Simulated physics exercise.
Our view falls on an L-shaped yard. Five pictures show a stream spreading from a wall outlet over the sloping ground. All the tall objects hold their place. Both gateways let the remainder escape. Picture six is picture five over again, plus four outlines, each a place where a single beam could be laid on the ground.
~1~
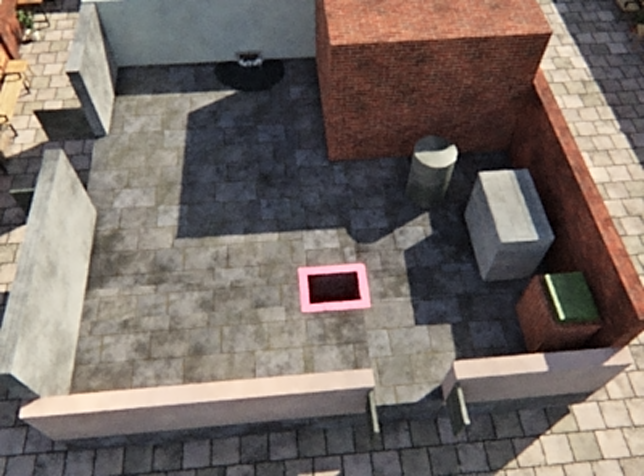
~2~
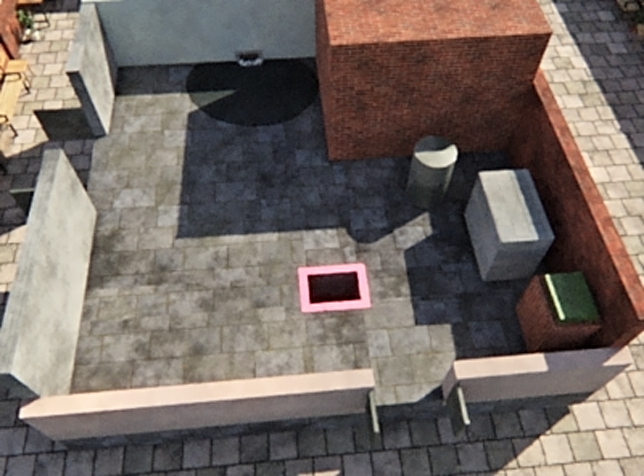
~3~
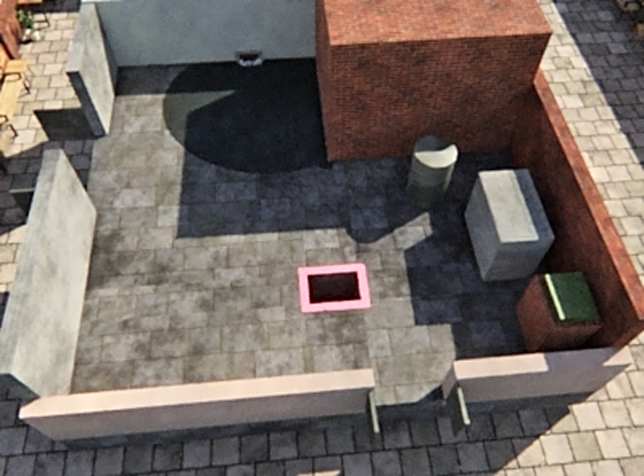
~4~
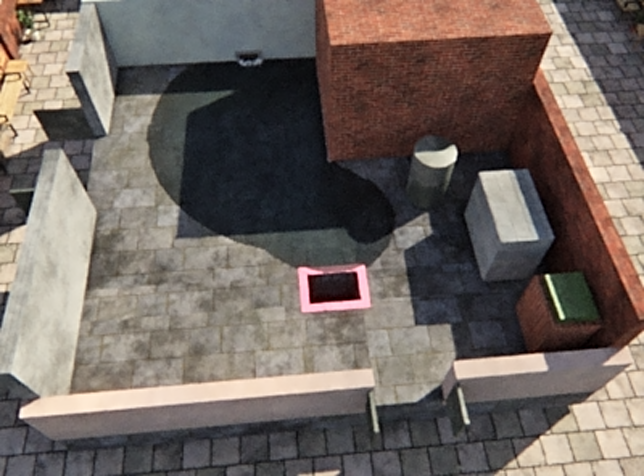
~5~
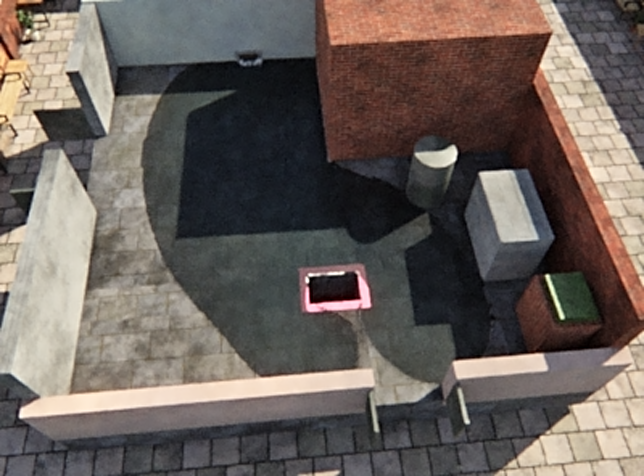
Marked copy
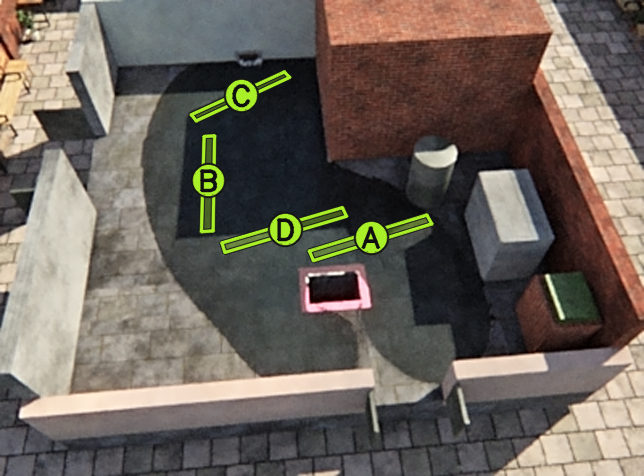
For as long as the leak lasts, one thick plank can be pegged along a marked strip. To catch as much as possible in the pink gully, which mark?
Best: B.
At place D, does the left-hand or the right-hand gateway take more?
The right gate.
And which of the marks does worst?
That would be D.
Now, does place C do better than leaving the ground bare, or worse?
Place C is worse.
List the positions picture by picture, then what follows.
The first frame shows outfall at (249, 56); pink gully at (334, 287); open gate at (405, 387); open gate at (102, 172); front seen at (254, 88), 3 % of the ground wet; pink gully still dry.
The second frame shows front seen at (300, 111), 9 % of the ground wet; pink gully still dry.
The third frame shows front seen at (324, 157), 19 % of the ground wet; pink gully still dry.
The fourth frame shows front seen at (365, 260), 35 % of the ground wet; pink gully still dry.
The fifth frame shows front seen at (470, 338), 55 % of the ground wet; pink gully taking water.
On the marked copy, A from (311, 255) to (429, 219); B from (207, 231) to (209, 136); C from (193, 117) to (286, 74); D from (223, 247) to (344, 211).
For place A, about 13 % of the stream goes into the pink gully, about 81 % out by the gates.
For place B, about 38 % of the stream goes into the pink gully, about 60 % out by the gates.
For place C, about 20 % of the stream goes into the pink gully, about 79 % out by the gates.
For place D, about 2 % of the stream goes into the pink gully, about 94 % out by the gates.
